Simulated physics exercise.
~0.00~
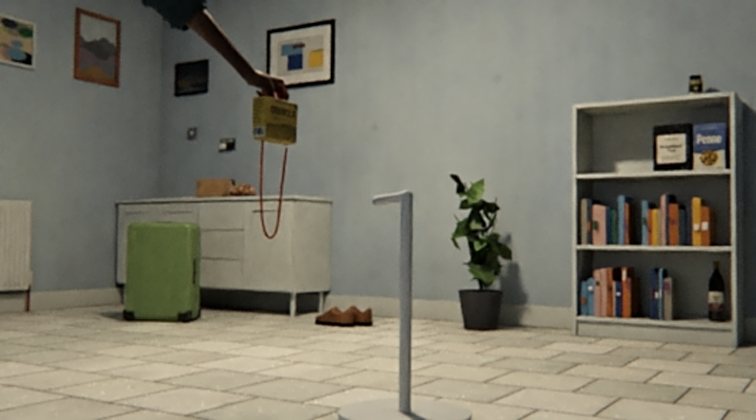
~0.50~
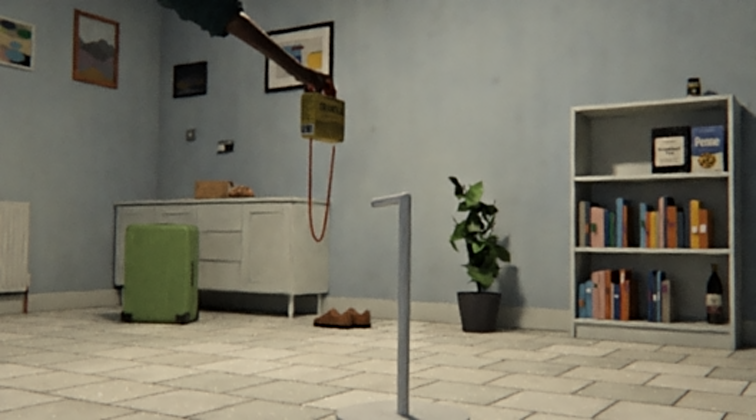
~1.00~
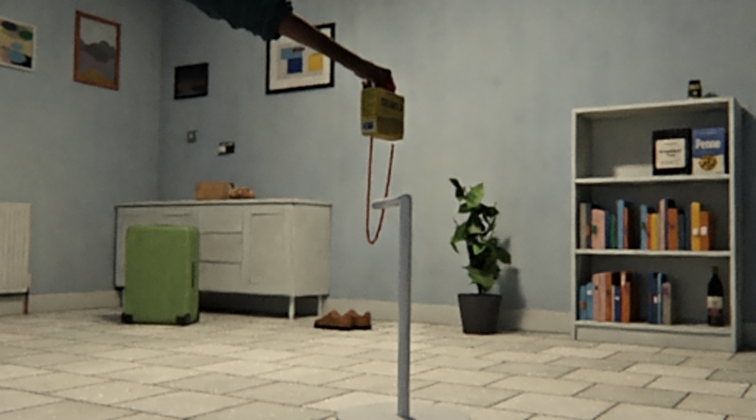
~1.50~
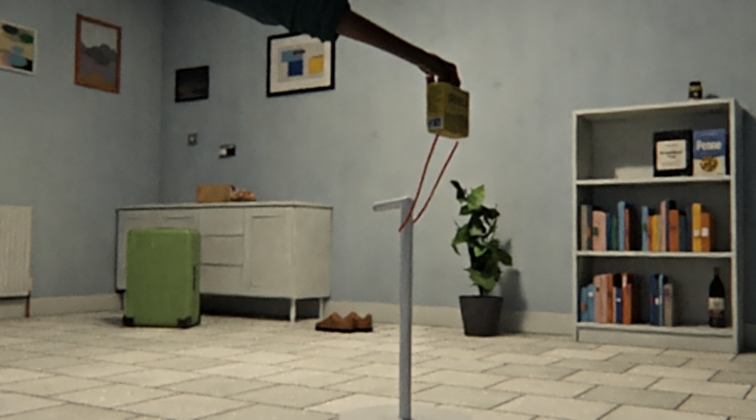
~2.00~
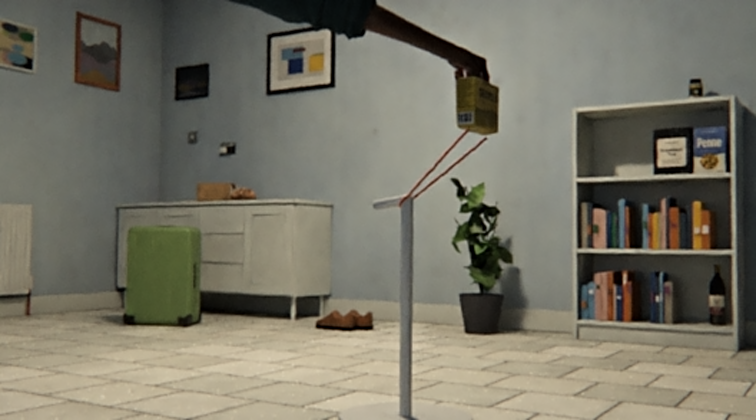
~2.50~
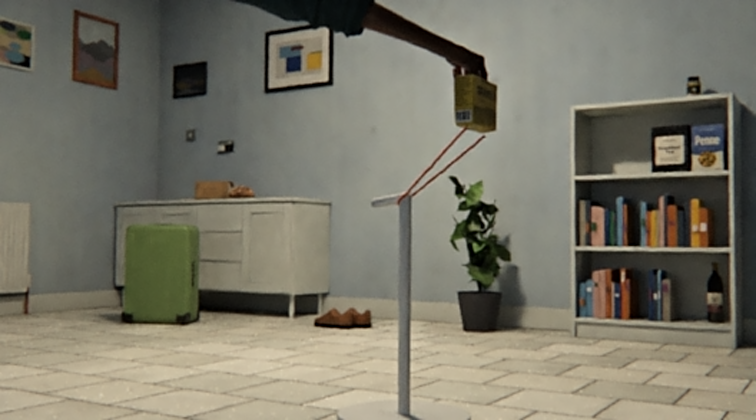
In the video, a hand carries a yellow pouch with a hanging red loop rightward across a room toward a grey hooked stand; the loop catches on the post as the pouch passes it, and the hand stops with the loop pulled tight.
